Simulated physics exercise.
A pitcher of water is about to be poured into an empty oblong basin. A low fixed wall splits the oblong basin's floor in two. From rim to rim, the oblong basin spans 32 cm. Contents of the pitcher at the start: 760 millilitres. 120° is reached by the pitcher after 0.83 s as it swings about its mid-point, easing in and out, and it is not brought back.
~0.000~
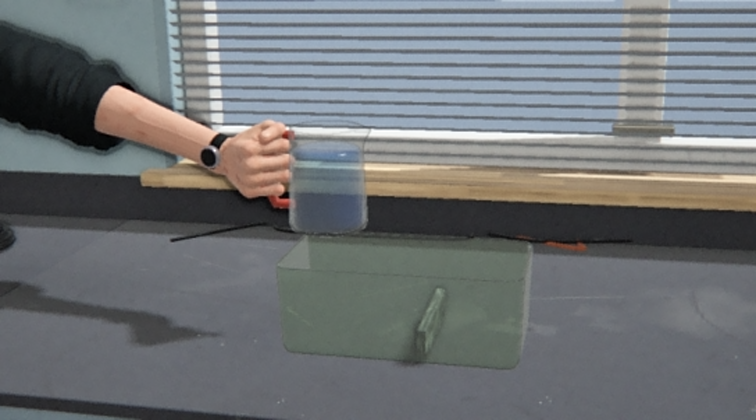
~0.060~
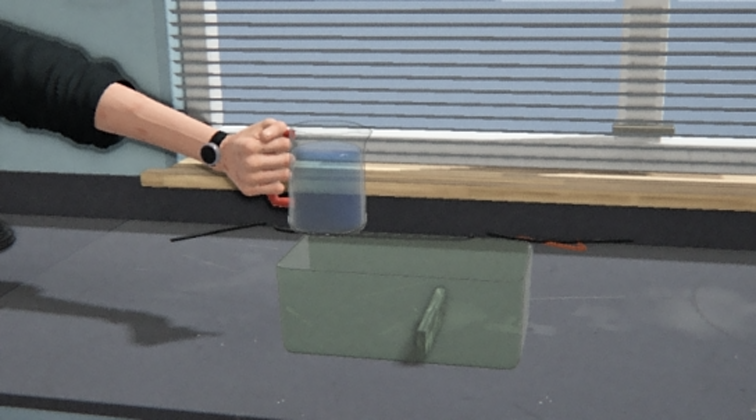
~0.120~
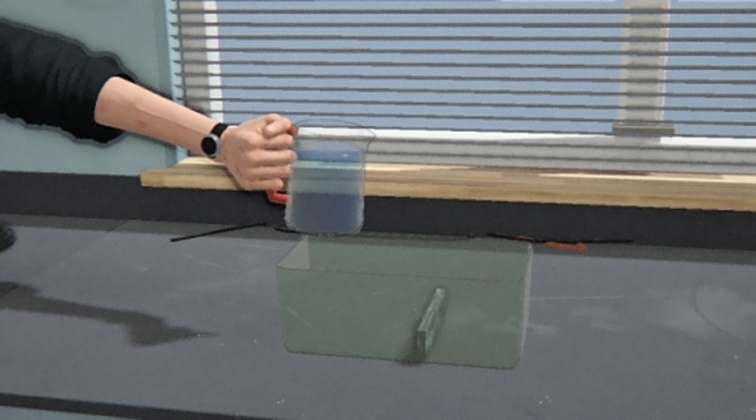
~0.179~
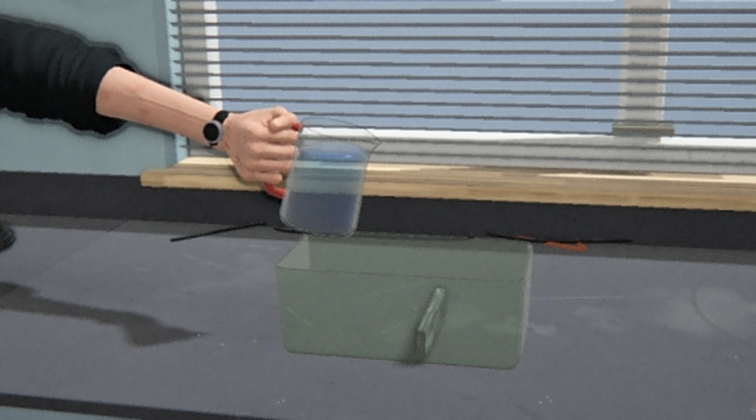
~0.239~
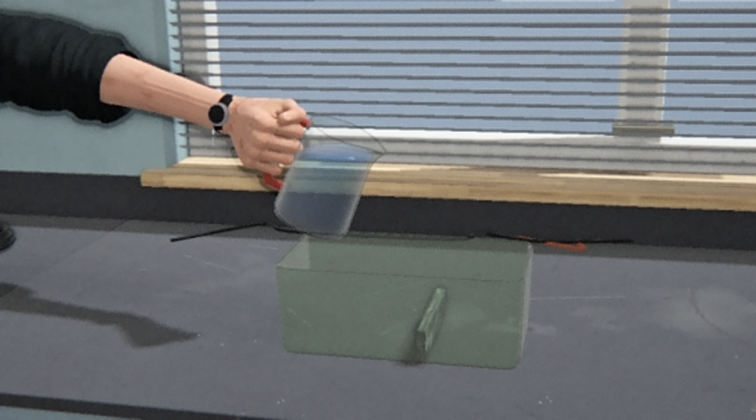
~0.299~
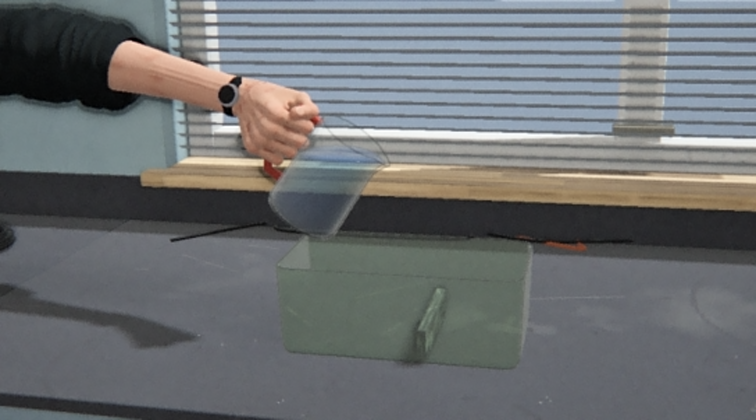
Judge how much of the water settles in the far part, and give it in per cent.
Some 24 per cent settles in the far part.
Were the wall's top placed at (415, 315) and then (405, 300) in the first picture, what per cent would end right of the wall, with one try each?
It comes to 60 per cent, and then 75 per cent.
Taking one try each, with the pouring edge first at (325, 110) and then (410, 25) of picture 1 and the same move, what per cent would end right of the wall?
First 10, then 55 per cent.
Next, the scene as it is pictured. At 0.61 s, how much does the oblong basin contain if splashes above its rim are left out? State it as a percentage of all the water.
Near 18 in a hundred.
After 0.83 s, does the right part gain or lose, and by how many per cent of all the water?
I'd say it grows by some 2.
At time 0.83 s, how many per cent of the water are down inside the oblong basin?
I reckon close to 82 per cent.
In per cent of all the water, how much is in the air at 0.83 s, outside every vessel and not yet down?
Roughly 6 per cent.
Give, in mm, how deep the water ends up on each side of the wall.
20 mm left, 10 mm right.
After 0.61 s the tilt is 100° and 65 per cent is still to pour, 8 is left of the wall and 9 right of it.
After 0.83 s the tilt is 120° and 12 per cent is still to pour, 60 is left of the wall and 22 right of it.
After 1.07 s the tilt is 120° and 0 per cent is still to pour, 74 is left of the wall and 23 right of it.
After 1.33 s the tilt is 120° and 0 per cent is still to pour, 74 is left of the wall and 23 right of it.
In the end 74 per cent lies left of the wall, 24 right of it and 2 outside.
